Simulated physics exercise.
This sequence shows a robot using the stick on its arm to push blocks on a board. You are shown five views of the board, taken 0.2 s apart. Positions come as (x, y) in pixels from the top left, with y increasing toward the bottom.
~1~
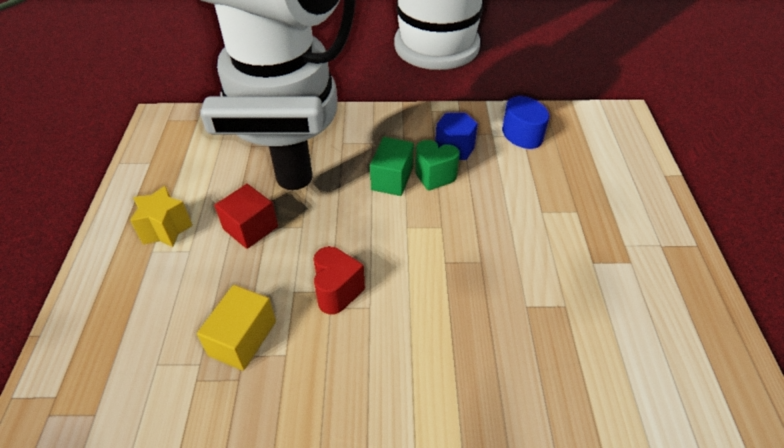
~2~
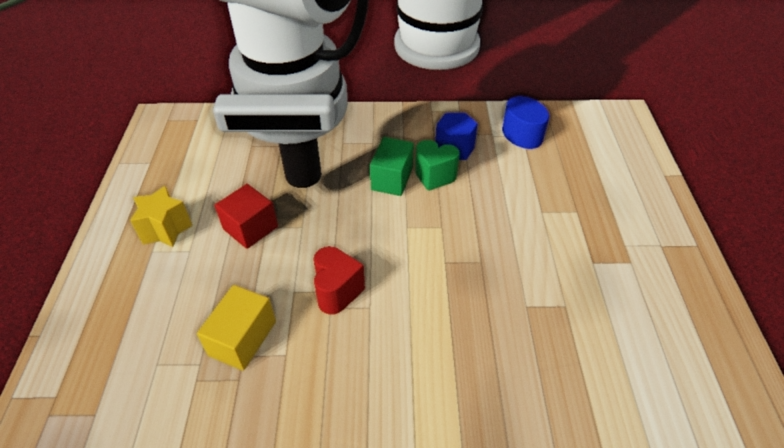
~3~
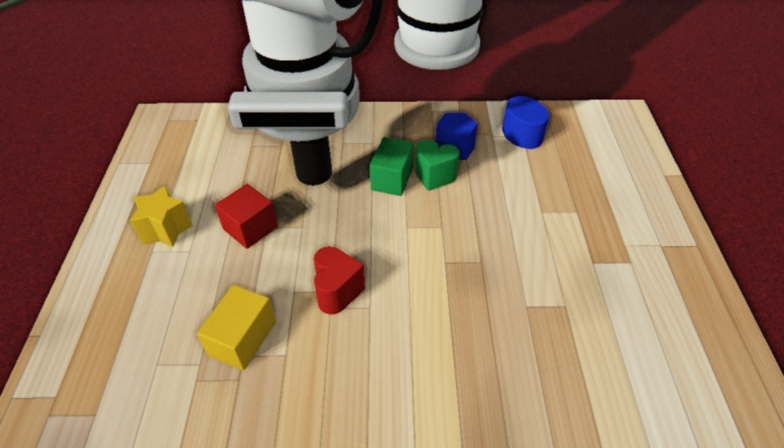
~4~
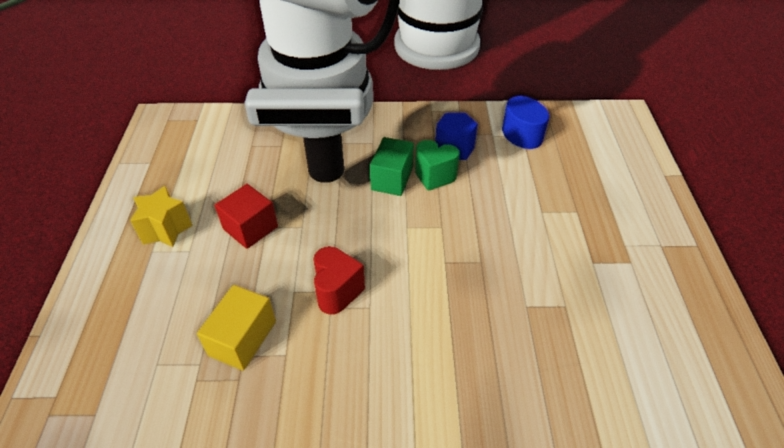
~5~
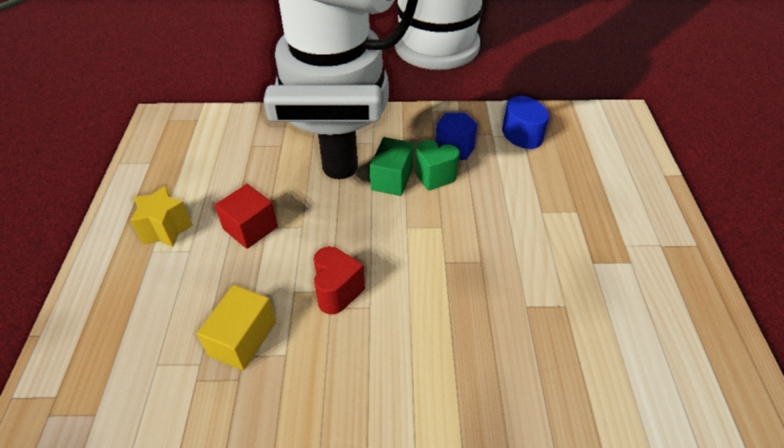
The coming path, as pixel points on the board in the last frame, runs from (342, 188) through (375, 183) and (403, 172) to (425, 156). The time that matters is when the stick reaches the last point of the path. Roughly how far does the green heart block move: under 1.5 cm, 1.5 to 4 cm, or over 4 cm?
The shift is above 4 cm.
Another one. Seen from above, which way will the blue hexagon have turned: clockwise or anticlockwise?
Looking down on the board, it turns counter-clockwise.
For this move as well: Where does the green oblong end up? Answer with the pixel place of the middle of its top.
My prediction: (463, 132).
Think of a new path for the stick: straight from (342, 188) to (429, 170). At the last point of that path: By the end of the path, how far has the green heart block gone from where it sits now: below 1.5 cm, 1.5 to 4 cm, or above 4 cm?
Its displacement is above 4 cm.
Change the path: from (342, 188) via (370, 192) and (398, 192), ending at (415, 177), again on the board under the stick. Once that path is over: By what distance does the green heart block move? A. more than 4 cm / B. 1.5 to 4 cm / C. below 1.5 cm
Option A.
What follows on the original path. One third of the way, stick at (376, 163); green oblong at (409, 149), turned 25° anticlockwise; green heart block at (442, 149), turned 15° clockwise.
Two thirds of the way, stick at (404, 153); green oblong at (438, 141), turned 15° anticlockwise; green heart block at (471, 146), turned 25° clockwise; blue hexagon at (468, 119), turned 35° anticlockwise.
At the end, stick at (426, 138); green oblong at (463, 132); green heart block at (491, 145), turned 50° clockwise; blue hexagon at (488, 111), turned 75° anticlockwise.
